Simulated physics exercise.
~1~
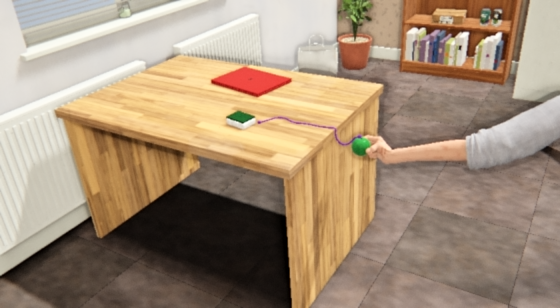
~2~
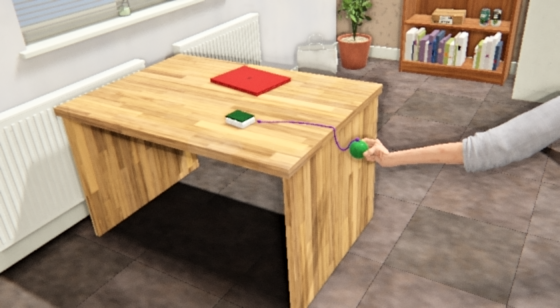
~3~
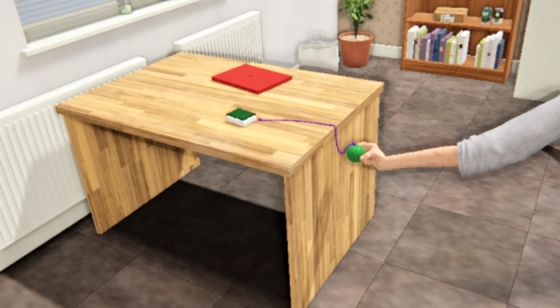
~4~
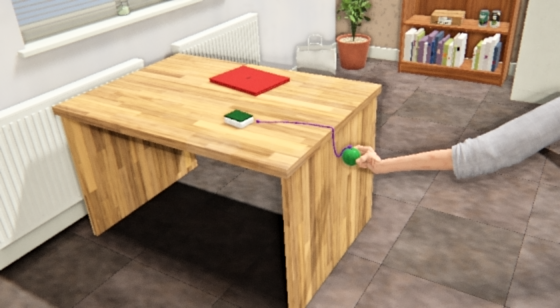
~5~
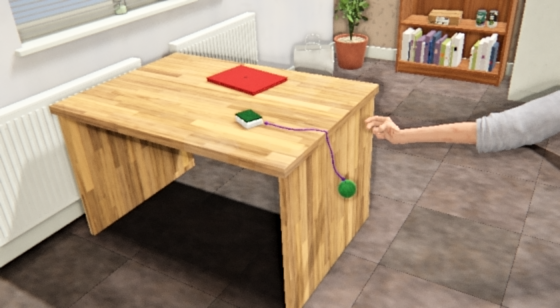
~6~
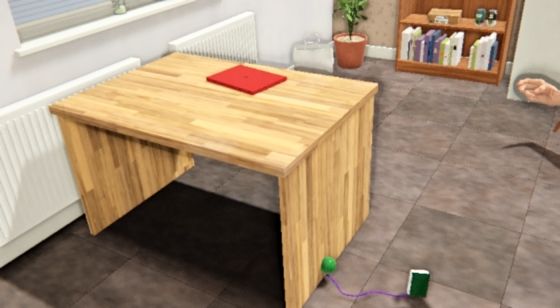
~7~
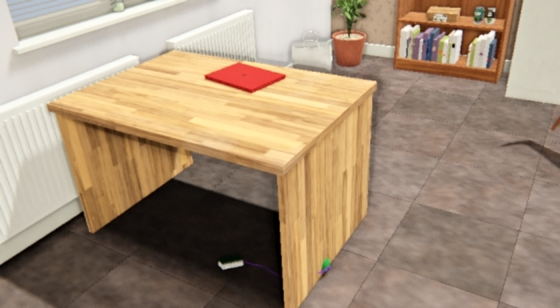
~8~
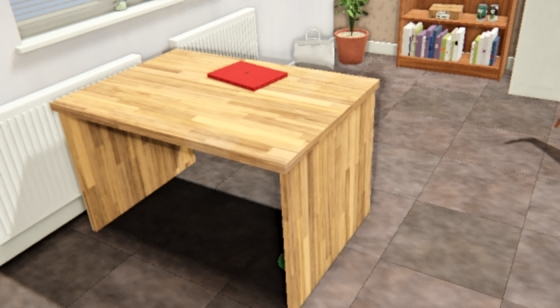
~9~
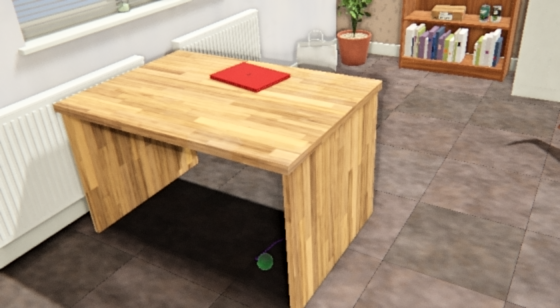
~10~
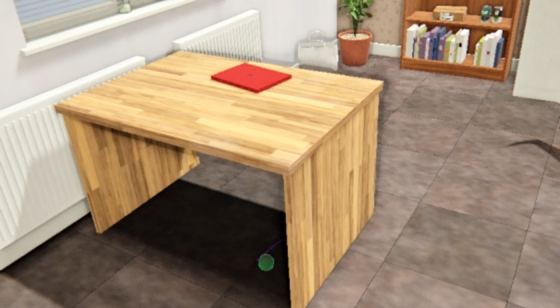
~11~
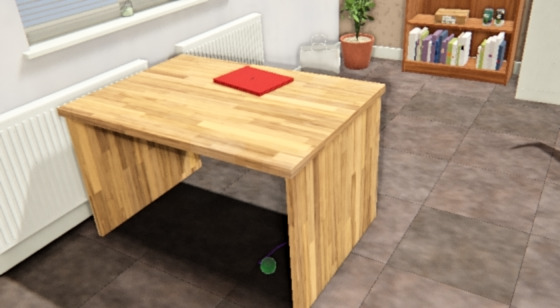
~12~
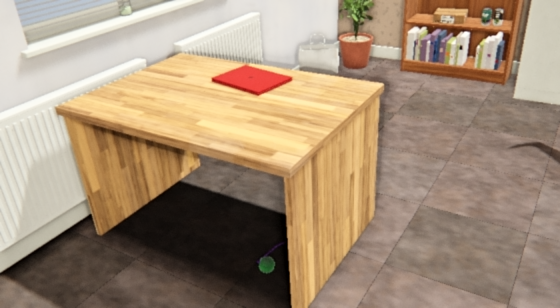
A bare forearm with a pushed-up grey sleeve reaches in from the right, holding a green apple beside a wooden desk, seen from slightly above by a gently swaying camera. A purple shoelace runs from the apple to a small green and white sponge on the desktop, near a red laptop. Behind are white radiators, a potted plant and a bookcase. The hand lowers the apple a little, then lets go and draws back. The apple drops, dragging the sponge over the right edge. Both swing beneath the desk, and the apple rests on the floor while the laptop stays put.
